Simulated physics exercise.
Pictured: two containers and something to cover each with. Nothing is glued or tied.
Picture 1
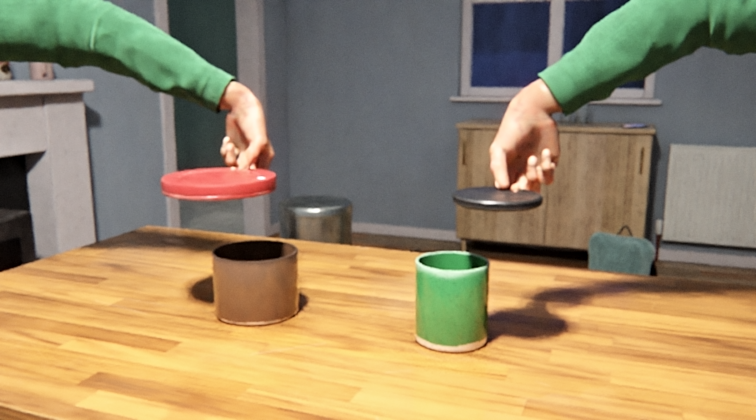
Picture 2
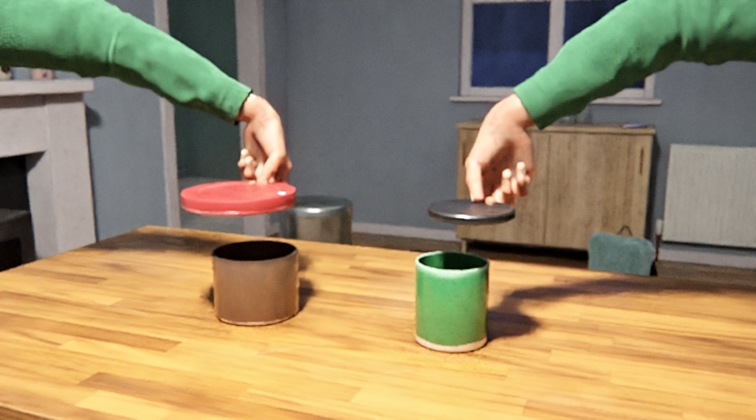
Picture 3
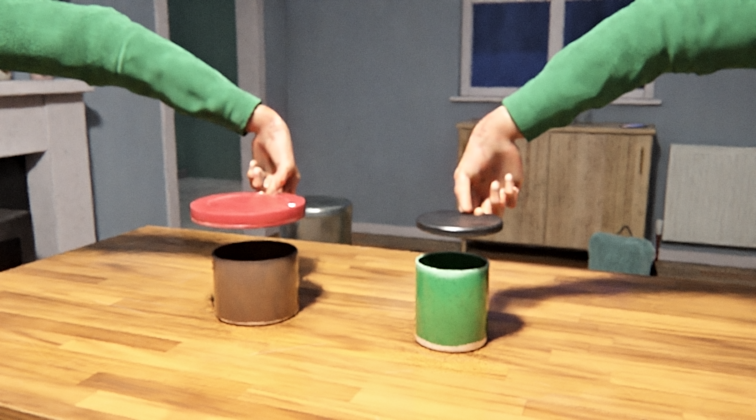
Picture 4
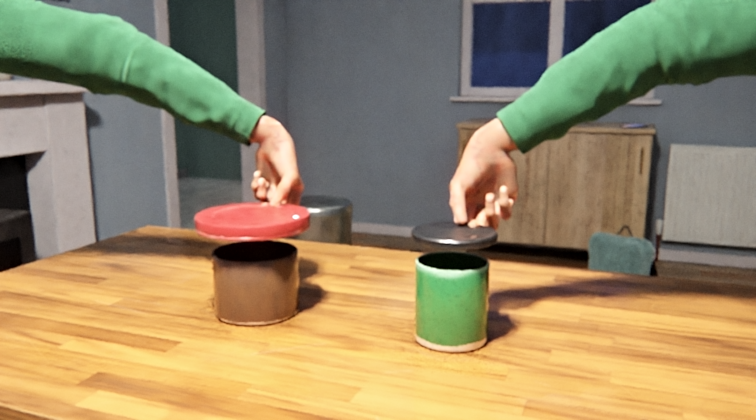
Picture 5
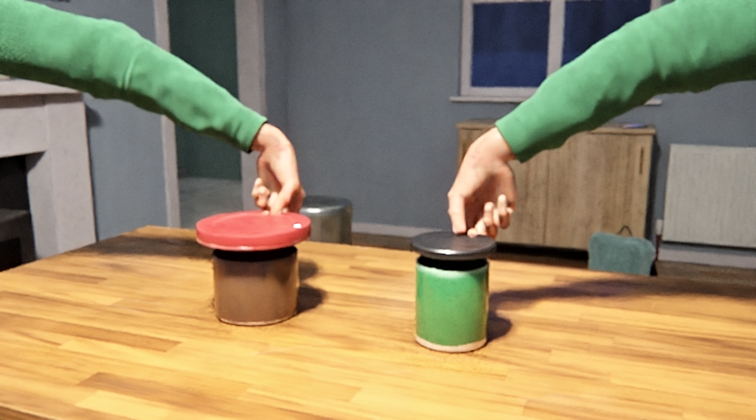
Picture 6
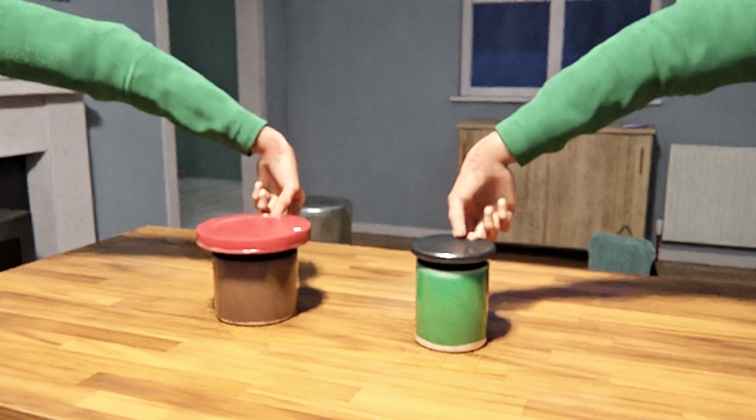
In the video, two green-sleeved hands above a wooden table move a red lid and a black coaster inward, then lower them onto a brown container on the left and a green one on the right, keeping hold of both covers.
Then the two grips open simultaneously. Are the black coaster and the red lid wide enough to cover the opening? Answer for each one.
Finally the black coaster is held by the edge while the red lid is held by the edge.
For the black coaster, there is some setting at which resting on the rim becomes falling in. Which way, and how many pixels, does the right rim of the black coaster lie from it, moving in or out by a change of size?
The flip comes at close to 8 pixels toward the left.
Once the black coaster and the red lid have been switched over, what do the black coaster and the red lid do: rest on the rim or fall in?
Swapped, the black coaster tumbles in and the red lid does not fall in.
Then, 0.10 s later than the last frame, black coaster moving near (453, 256); red lid shifted a little near (255, 243).
When it is over, the black coaster rests on the rim, near (453, 256); the red lid rests on the rim, near (255, 243).
